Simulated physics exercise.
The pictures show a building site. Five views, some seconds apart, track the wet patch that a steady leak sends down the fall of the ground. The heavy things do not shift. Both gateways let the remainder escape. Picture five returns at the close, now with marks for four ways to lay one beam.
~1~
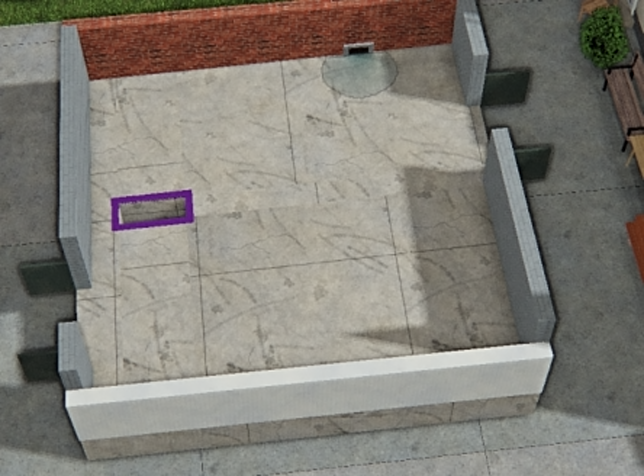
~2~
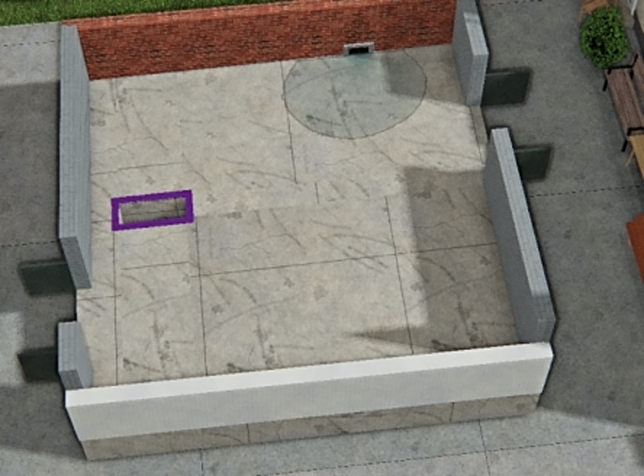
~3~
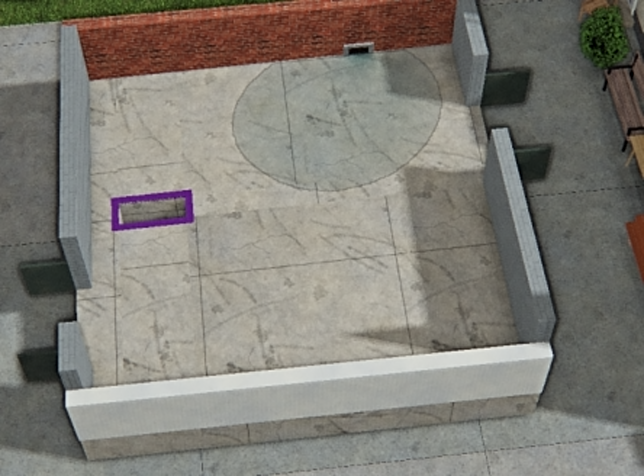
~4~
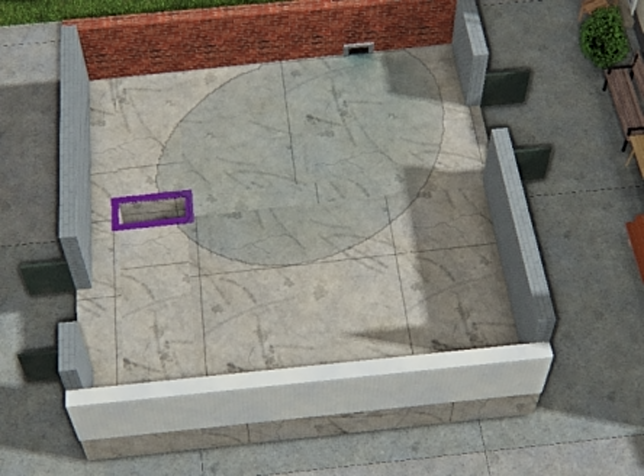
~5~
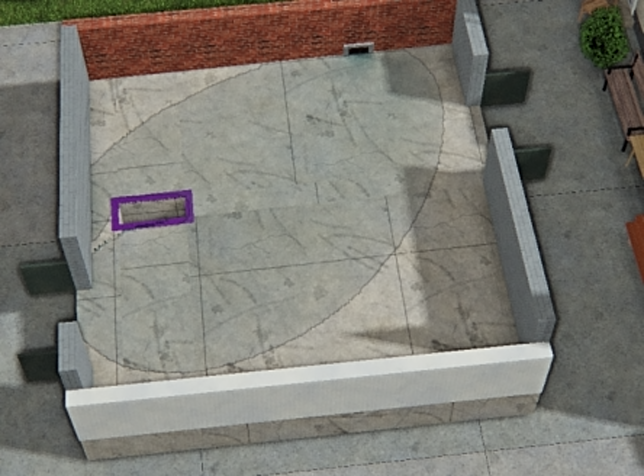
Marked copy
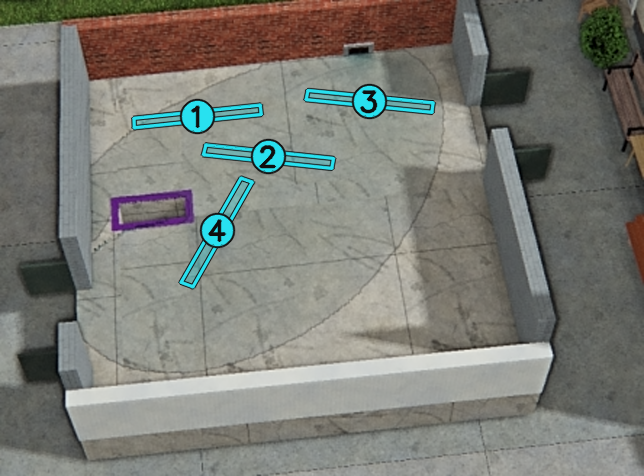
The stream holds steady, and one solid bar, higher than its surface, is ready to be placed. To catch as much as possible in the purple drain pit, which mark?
Use place 3.
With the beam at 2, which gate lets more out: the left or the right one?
More leaves on the left.
On the marked copy, 1 from (134, 123) to (260, 109); 2 from (204, 149) to (332, 163); 3 from (307, 95) to (432, 107); 4 from (187, 284) to (246, 180).
If 1 is chosen, about 22 % of the stream goes into the purple drain pit, about 77 % out by the gates.
If 2 is chosen, about 21 % of the stream goes into the purple drain pit, about 79 % out by the gates.
If 3 is chosen, about 37 % of the stream goes into the purple drain pit, about 62 % out by the gates.
If 4 is chosen, about 22 % of the stream goes into the purple drain pit, about 78 % out by the gates.
